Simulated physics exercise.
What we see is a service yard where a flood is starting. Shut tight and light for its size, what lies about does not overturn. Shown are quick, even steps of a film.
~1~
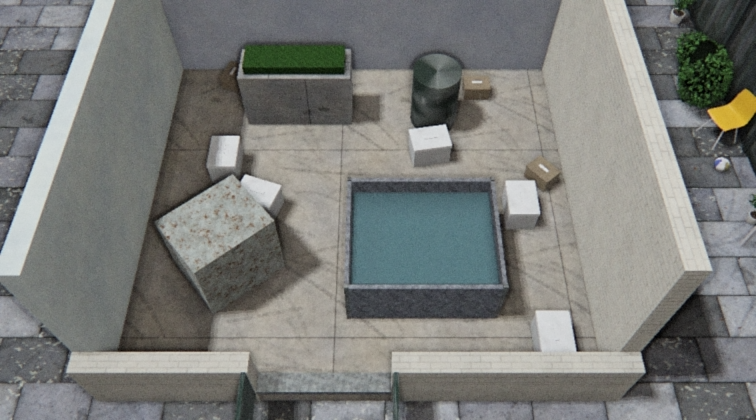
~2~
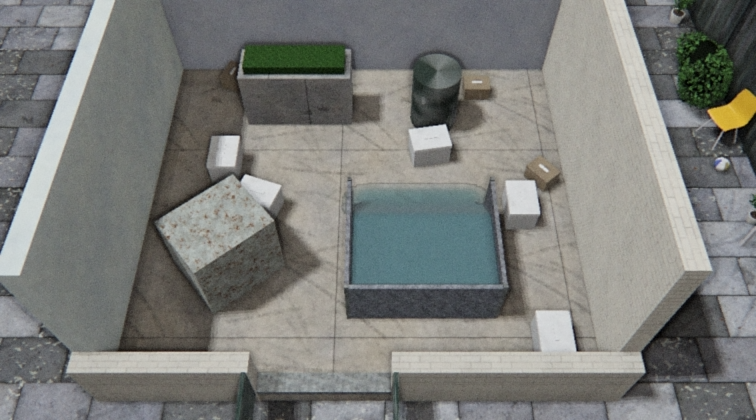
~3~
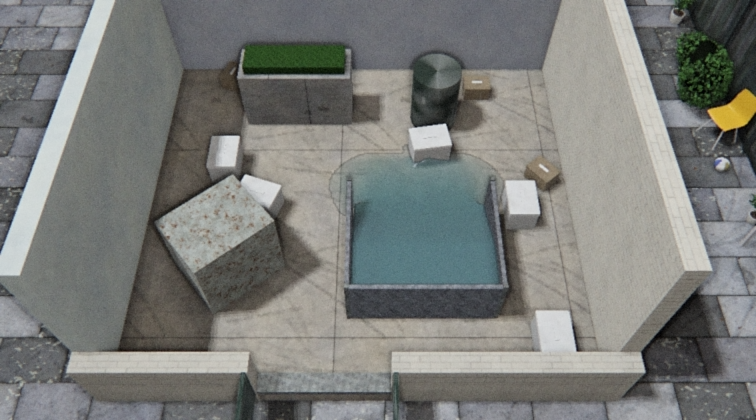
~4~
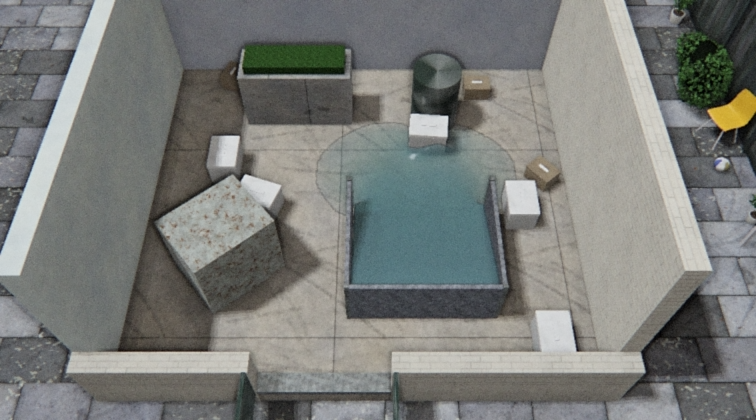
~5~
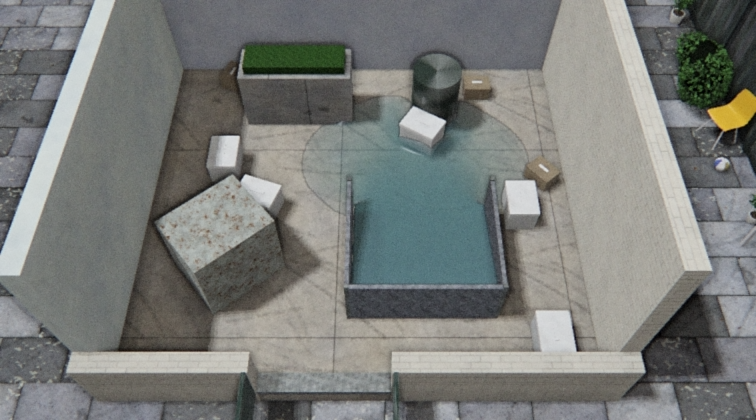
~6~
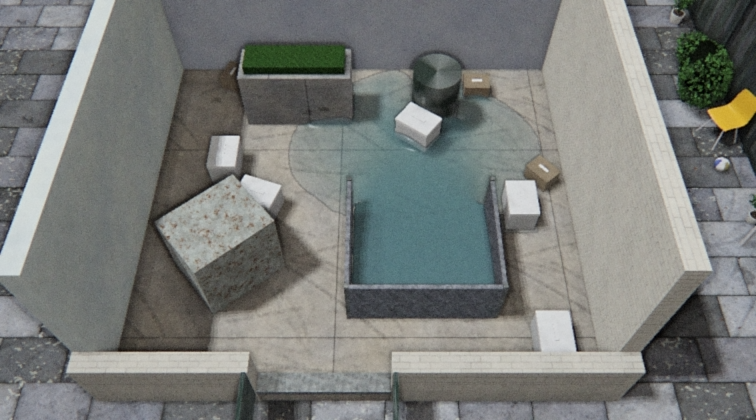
The clip shows a walled yard where the far side of a rectangular water tank opens and water spreads in a widening arc across the paved floor, then a white box in its path shifts slightly backward and turns.
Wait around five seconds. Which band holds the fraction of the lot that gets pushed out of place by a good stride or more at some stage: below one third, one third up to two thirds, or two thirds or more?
Two thirds or higher.
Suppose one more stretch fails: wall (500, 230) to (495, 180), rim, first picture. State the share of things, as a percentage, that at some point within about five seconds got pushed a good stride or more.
By my reckoning, around 60 percent.
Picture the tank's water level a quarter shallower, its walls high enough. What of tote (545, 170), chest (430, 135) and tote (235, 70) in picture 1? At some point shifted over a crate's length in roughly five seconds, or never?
In sequence: Went the distance, went the distance and went the distance.
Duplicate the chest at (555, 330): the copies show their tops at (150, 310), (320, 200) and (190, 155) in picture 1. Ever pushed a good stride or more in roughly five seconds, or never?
Okay, in order the twins go nowhere much, nowhere much, a long way.
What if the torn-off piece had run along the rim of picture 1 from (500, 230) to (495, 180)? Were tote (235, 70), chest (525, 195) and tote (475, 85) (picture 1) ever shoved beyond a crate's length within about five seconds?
Travels that far, travels that far, travels that far.
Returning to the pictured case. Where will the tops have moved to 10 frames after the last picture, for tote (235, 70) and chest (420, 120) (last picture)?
Approximately (185, 72) for one and (369, 57) for the other.
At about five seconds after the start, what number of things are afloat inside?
7 of them.
A moment on, 1 of 8 are well off their spots; 1 afloat.
Next, 2 of 8 are well off their spots; 3 afloat.
Later, 4 of 8 are well off their spots; 4 afloat.
In the end, 7 of 8 are well off their spots, and 7 have been at some point; 7 afloat.
